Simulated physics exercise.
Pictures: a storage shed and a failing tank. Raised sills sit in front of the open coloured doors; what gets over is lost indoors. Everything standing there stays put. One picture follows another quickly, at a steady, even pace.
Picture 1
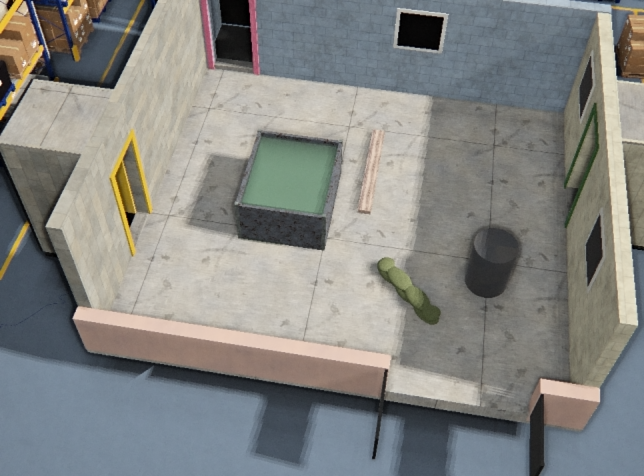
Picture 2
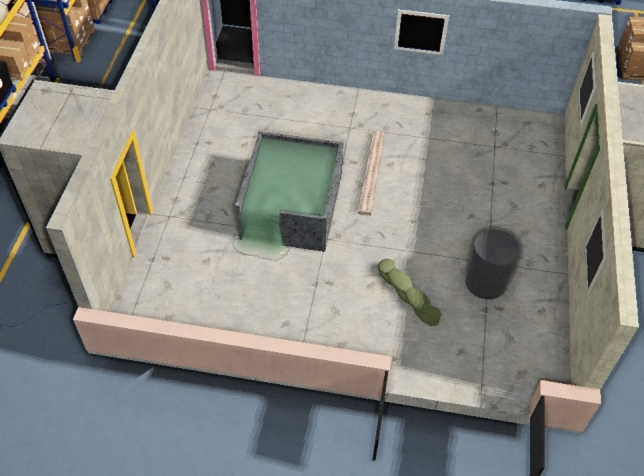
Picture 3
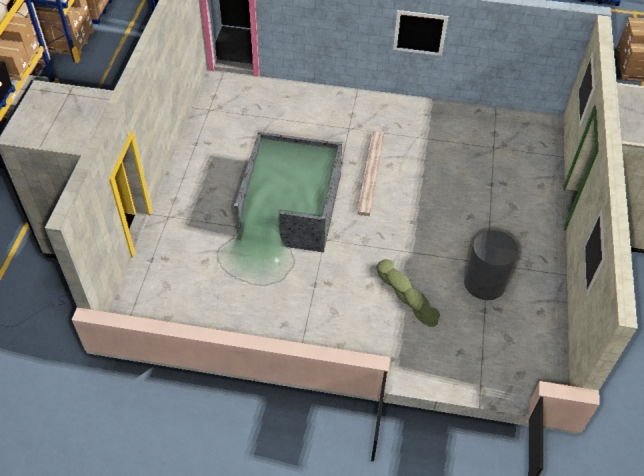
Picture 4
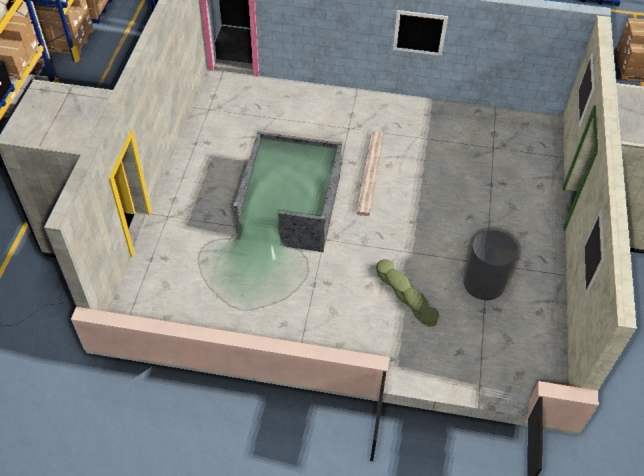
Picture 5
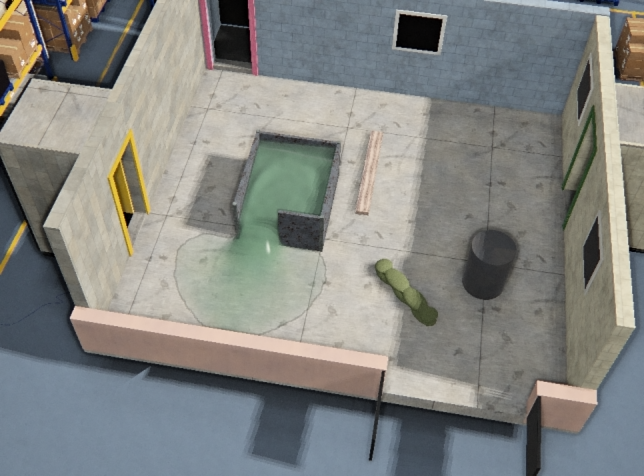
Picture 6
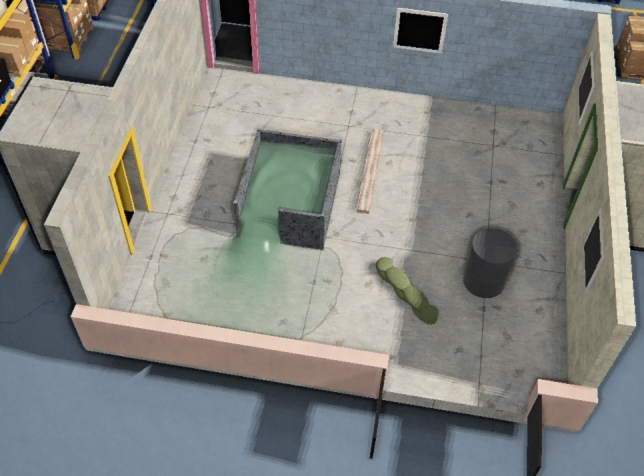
A dark-walled open tank of green liquid stands left of centre in a roofless storage shed, seen from high above at a steady angle. A pale plank, a lumpy olive-green object and a dark grey drum lie or stand to its right, with yellow, pink and green doorways around the walls. Liquid pours from a gap in the tank's front and spreads forward across the floor in a widening, thinning green pool.
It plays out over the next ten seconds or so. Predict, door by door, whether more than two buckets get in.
The yellow door passes two; the green door does not pass two; the pink door does not pass two.
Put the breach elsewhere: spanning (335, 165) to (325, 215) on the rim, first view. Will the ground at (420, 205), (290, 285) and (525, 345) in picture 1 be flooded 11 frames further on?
Point one reached; point two not reached; point three reached.
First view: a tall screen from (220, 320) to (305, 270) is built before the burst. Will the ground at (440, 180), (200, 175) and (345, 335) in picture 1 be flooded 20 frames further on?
Listed order: Spared, swamped, swamped.
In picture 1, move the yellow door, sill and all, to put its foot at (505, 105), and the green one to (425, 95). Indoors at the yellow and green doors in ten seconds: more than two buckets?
The yellow door falls short, and the green door falls short.
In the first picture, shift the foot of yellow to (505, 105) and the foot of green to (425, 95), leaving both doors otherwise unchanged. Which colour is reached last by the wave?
Answer: The yellow door.
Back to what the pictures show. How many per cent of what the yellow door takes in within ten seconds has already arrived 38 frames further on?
About 60 per cent.
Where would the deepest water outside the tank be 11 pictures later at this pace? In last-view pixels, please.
I'd say near (142, 337).
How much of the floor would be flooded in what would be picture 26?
Around 35 percent of it.
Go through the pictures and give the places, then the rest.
The open tank at (291, 175) is whole and still, in the first frame.
Water pours out at (262, 228) and has run to (283, 253), in the second frame.
The front is at (265, 281), out from the gap at (261, 231), in the third frame.
Water pours out at (260, 231) and has run to (246, 307), in the fourth frame.
The front is at a hidden place, out from the gap at (259, 231), in the fifth frame.
The front is at a hidden place, out from the gap at (260, 229), in the sixth frame.
A moment on, water covers 15 % of the floor; the yellow door wet at the sill, nothing in, the green door not reached, the pink door not reached.
Next, water covers 20 % of the floor; the yellow door under two buckets in, the green door not reached, the pink door not reached.
Then, water covers 35 % of the floor; the yellow door under two buckets in, the green door not reached, the pink door not reached.
Later, water covers 60 % of the floor; the yellow door over two buckets in, the green door wet at the sill, nothing in, the pink door wet at the sill, nothing in.
In the end, water covers 85 % of the floor; the yellow door over two buckets in, the green door wet at the sill, nothing in, the pink door wet at the sill, nothing in.
